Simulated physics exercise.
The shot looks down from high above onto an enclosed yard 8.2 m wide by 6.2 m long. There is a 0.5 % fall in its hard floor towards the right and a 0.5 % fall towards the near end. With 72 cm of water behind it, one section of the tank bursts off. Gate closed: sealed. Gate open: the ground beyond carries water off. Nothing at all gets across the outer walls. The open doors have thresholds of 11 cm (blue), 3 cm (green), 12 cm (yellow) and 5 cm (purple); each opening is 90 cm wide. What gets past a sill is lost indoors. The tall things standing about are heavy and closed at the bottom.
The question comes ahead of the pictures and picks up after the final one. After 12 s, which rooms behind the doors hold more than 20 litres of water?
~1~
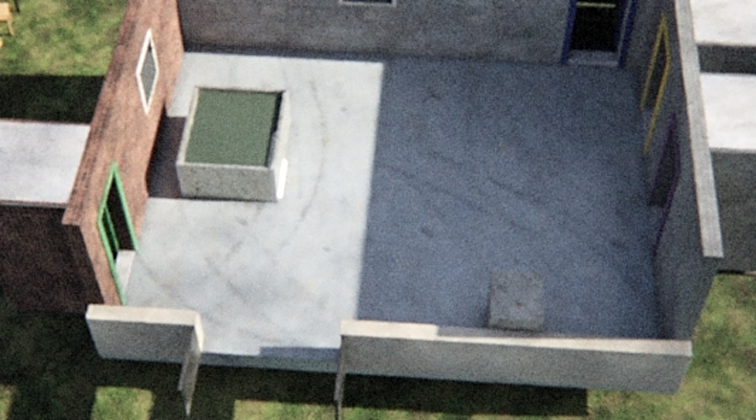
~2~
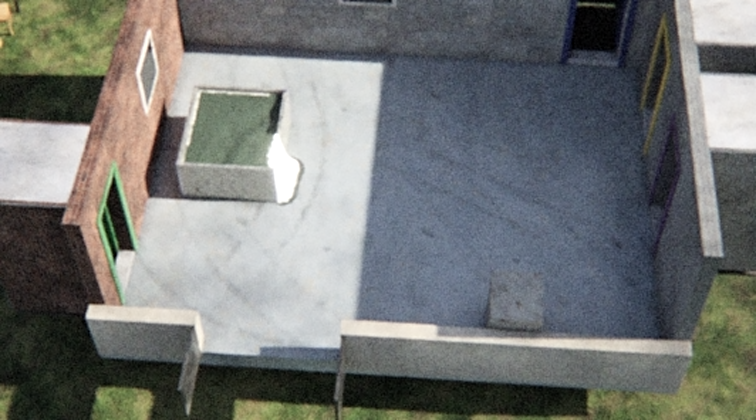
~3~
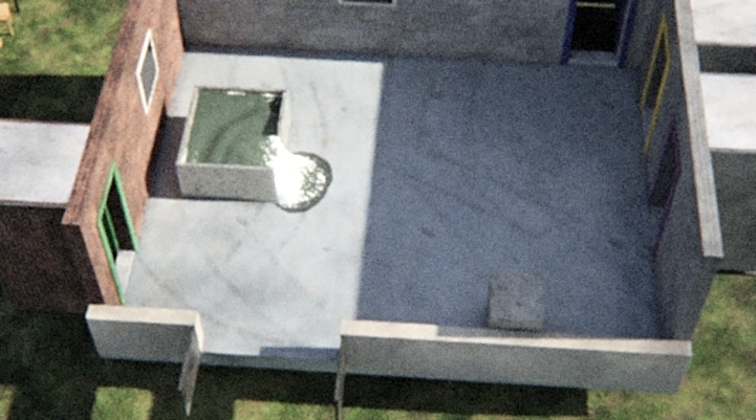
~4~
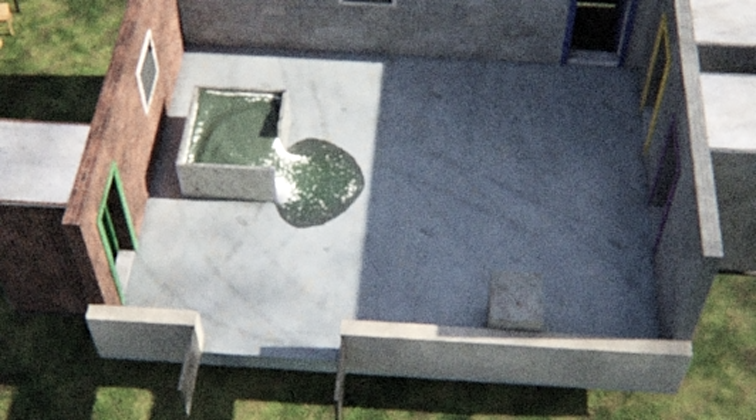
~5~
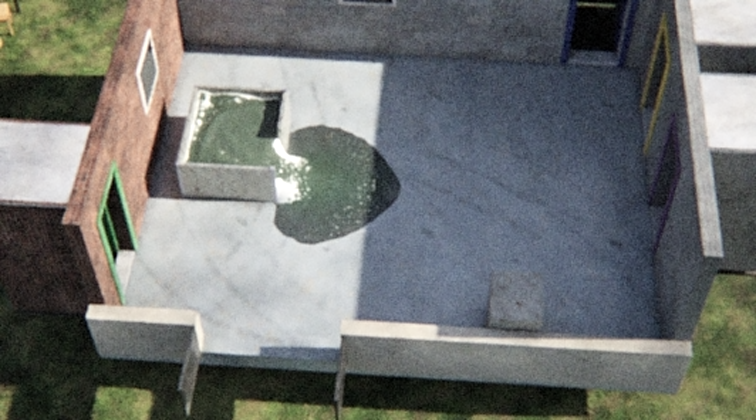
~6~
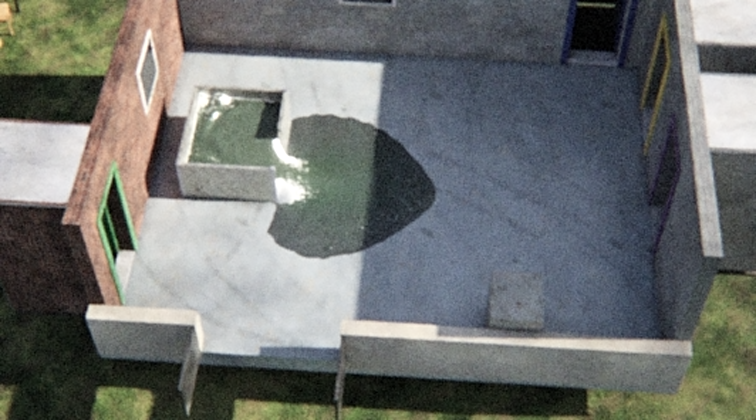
Room by room: Behind the blue door 20 litres at most, behind the green door 20 litres at most, behind the yellow door 20 litres at most, behind the purple door more than 20 litres.
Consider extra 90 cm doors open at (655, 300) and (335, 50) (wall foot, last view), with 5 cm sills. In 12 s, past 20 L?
Taking them in order, the first gets enough and the second too little.
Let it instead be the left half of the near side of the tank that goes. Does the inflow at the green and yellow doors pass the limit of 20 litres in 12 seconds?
Against that limit the green door gives a greater amount and the yellow door gives a lower amount.
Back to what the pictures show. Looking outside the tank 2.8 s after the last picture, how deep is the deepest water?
It tops out at some 20 cm.
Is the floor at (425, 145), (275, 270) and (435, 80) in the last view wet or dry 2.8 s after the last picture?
Soaked, untouched, soaked.
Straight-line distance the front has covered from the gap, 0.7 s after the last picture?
Distance: Approx. 4.6 m.
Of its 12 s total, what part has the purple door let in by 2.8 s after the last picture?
About 35 per cent.
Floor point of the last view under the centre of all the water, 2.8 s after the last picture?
The water's centre is around (411, 195).
Then, 0.7 s after the last picture water covers 30 % of the floor and is deepest (36 cm) near (283, 183); blue door not reached, green door not reached, yellow door not reached, purple door not reached.
Then, 1.5 s after the last picture water covers 50 % of the floor and is deepest (28 cm) near (475, 355); blue door not reached, green door not reached, yellow door not reached, purple door not reached.
Then, 2.8 s after the last picture water covers 60 % of the floor and is deepest (20 cm) near (658, 367); blue door 6 cm at the sill, 0 L in, green door not reached, yellow door 10 cm at the sill, 0 L in, purple door 12 cm at the sill, 33 L in.
Then, 6.3 s after the last picture water covers 60 % of the floor and is deepest (11 cm) near (658, 367); blue door 5 cm at the sill, 0 L in, green door not reached, yellow door 6 cm at the sill, 1 L in, purple door 8 cm at the sill, 69 L in.
Then, 11.3 s after the last picture water covers 65 % of the floor and is deepest (8 cm) near (572, 362); blue door 5 cm at the sill, 0 L in, green door not reached, yellow door 6 cm at the sill, 1 L in, purple door 6 cm at the sill, 99 L in.
